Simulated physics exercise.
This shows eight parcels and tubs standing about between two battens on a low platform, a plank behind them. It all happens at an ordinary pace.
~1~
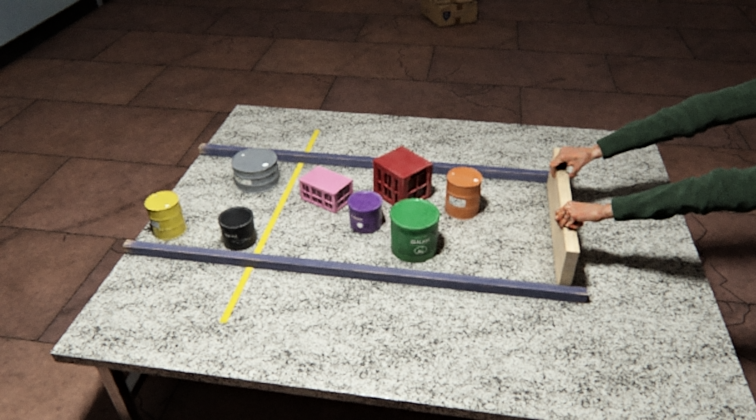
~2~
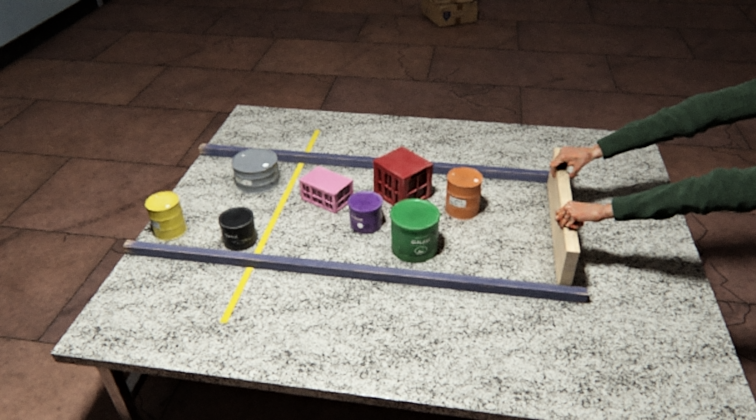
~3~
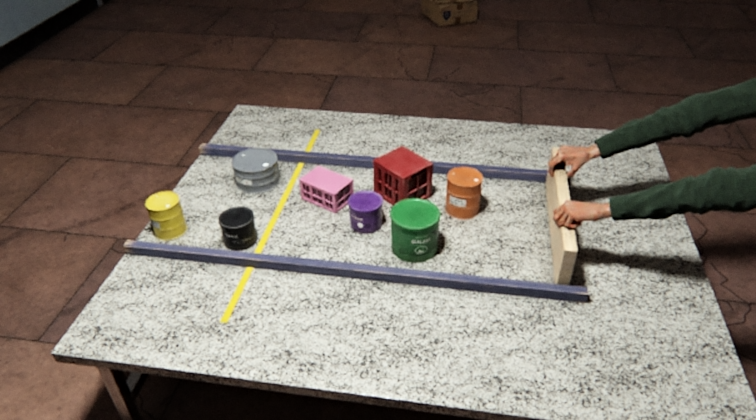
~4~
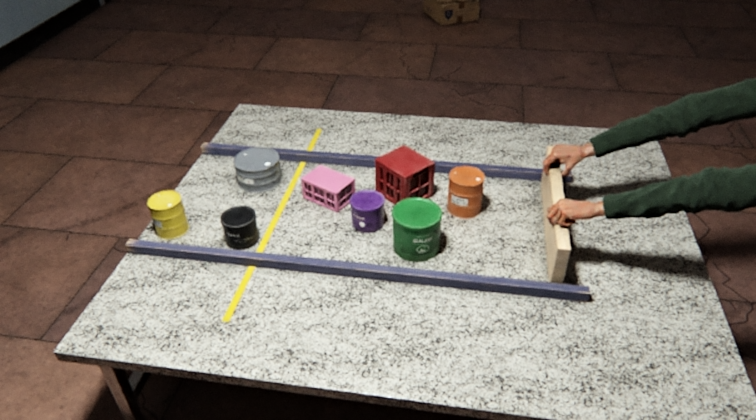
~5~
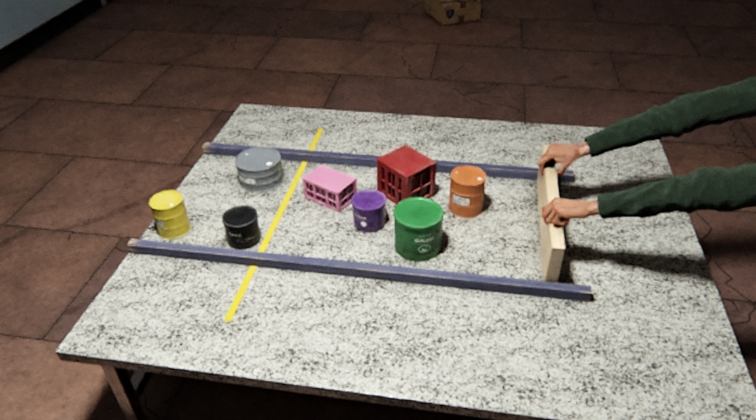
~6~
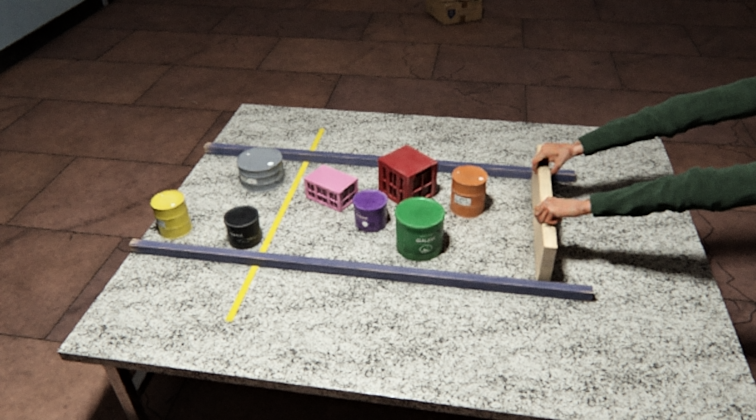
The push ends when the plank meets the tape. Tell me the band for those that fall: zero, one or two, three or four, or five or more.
The number that fall off is zero.
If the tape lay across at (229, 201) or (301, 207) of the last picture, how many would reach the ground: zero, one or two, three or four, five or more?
The falls would be either one or two; zero.
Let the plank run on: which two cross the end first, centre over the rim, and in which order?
Earliest first: The grey canister, then the yellow canister.
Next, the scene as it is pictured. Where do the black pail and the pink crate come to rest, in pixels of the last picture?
About (205, 228), and the other about (240, 176).
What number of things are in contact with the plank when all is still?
The number is 3.
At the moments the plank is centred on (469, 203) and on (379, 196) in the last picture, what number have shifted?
First 1, then 5.
Early on, none off yet; yellow canister at rest near (172, 215); grey canister at rest near (261, 169); black pail at rest near (243, 228).
A while later, none off yet; yellow canister at rest near (172, 215); grey canister travelled a little near (249, 167); black pail at rest near (243, 228).
Finally, the number that fall off is zero.
